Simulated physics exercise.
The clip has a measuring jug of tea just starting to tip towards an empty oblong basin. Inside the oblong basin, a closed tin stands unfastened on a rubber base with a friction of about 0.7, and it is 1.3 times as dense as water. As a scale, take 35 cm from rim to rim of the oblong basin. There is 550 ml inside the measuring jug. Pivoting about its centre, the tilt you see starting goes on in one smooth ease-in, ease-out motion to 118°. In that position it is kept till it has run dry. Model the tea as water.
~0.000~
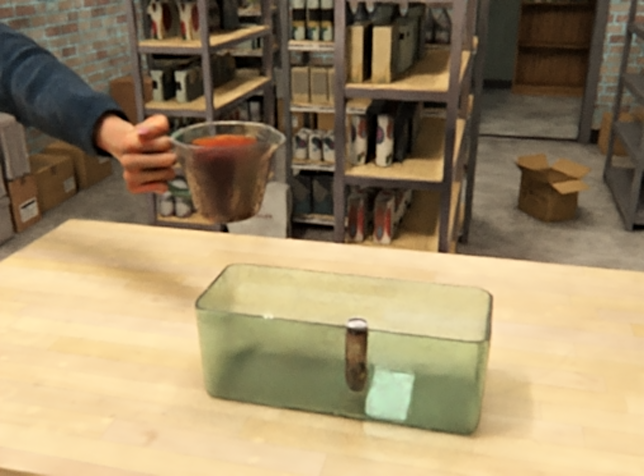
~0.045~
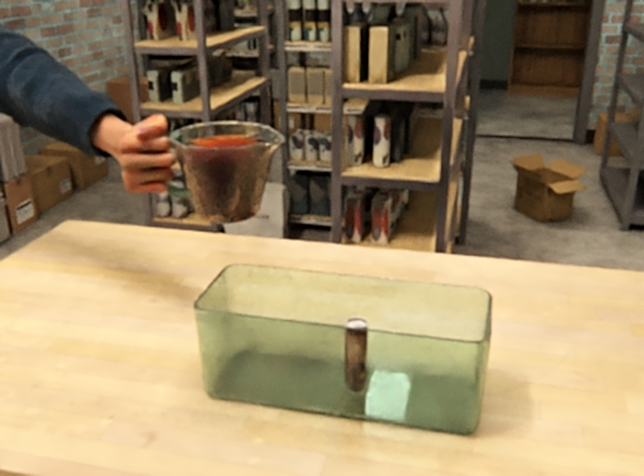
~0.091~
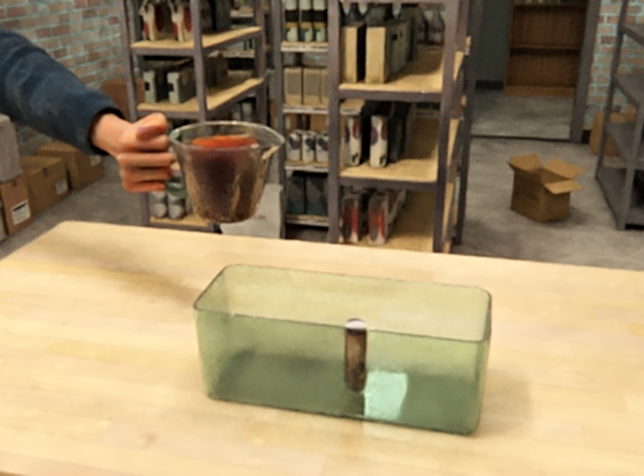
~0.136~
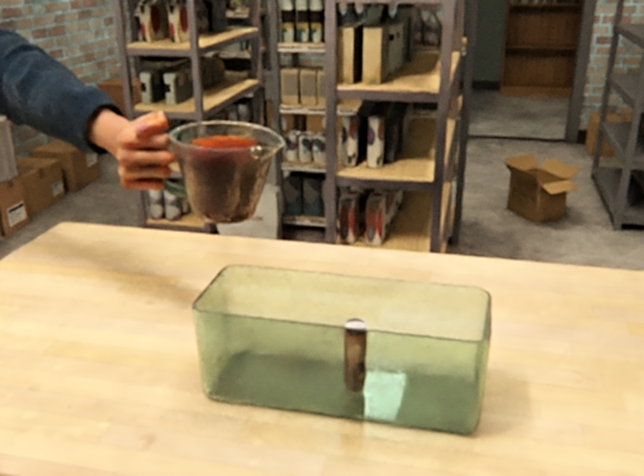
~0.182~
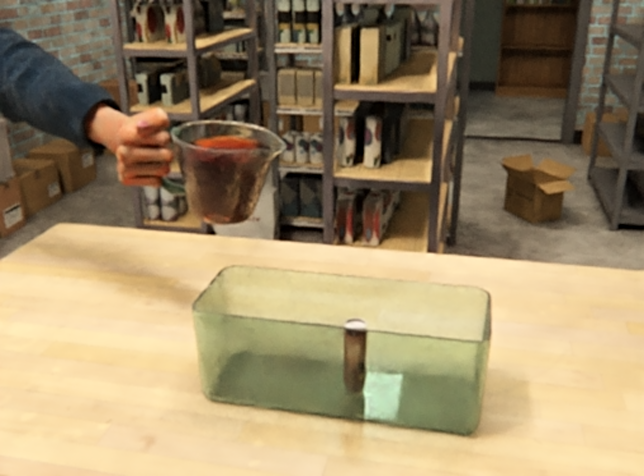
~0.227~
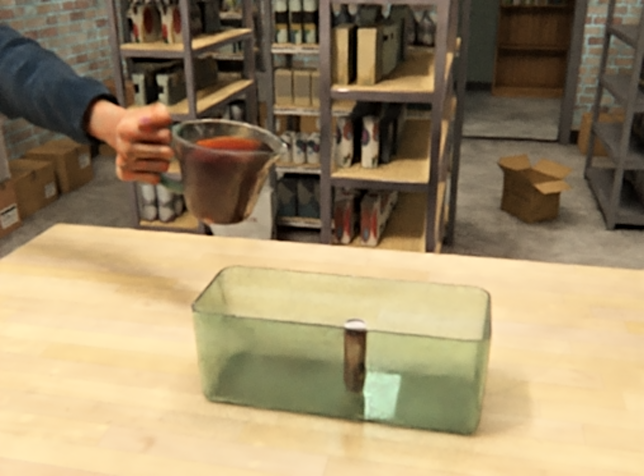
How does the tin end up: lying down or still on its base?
It is tipped over.
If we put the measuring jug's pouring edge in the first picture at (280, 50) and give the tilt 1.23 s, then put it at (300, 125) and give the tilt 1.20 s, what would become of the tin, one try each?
In the first try it comes down; in the second it comes down.
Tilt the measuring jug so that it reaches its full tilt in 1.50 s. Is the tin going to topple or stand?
Outcome - the tin comes down.
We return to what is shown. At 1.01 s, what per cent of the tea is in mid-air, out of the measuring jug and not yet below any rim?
Close to 8 in every hundred parts.
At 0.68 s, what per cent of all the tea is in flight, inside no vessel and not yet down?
Some 26 per cent.
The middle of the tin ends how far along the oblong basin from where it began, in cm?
Shift of tin centre: Approx. 8.0 cm.
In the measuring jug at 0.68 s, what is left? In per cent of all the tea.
I'd estimate some 60 % remains.
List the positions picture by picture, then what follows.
In the first frame, tilt 0°; pouring edge (285, 140); surface from (184, 144) to (273, 149); the oblong basin's rim runs from (212, 285) to (491, 316); the tin's top is at (357, 325).
In the second frame, tilt 0°; pouring edge (284, 140); surface from (185, 143) to (271, 149).
In the third frame, tilt 2°; pouring edge (284, 142); surface from (184, 143) to (271, 150).
In the fourth frame, tilt 4°; pouring edge (285, 144); surface from (183, 144) to (272, 151).
In the fifth frame, tilt 6°; pouring edge (286, 147); surface from (184, 144) to (273, 152).
In the sixth frame, tilt 10°; pouring edge (288, 151); surface from (186, 145) to (276, 153).
By 0.68 s the tilt is 68° and 60 per cent is still to pour; the tin stands where it began.
By 1.01 s the tilt is 109° and 3 per cent is still to pour; the tin leans 11°.
By 1.35 s the tilt is 118° and 0 per cent is still to pour; the tin lies on its side.
By 1.73 s the tilt is 118° and 0 per cent is still to pour; the tin lies on its side.
At rest the tin lies on its side.
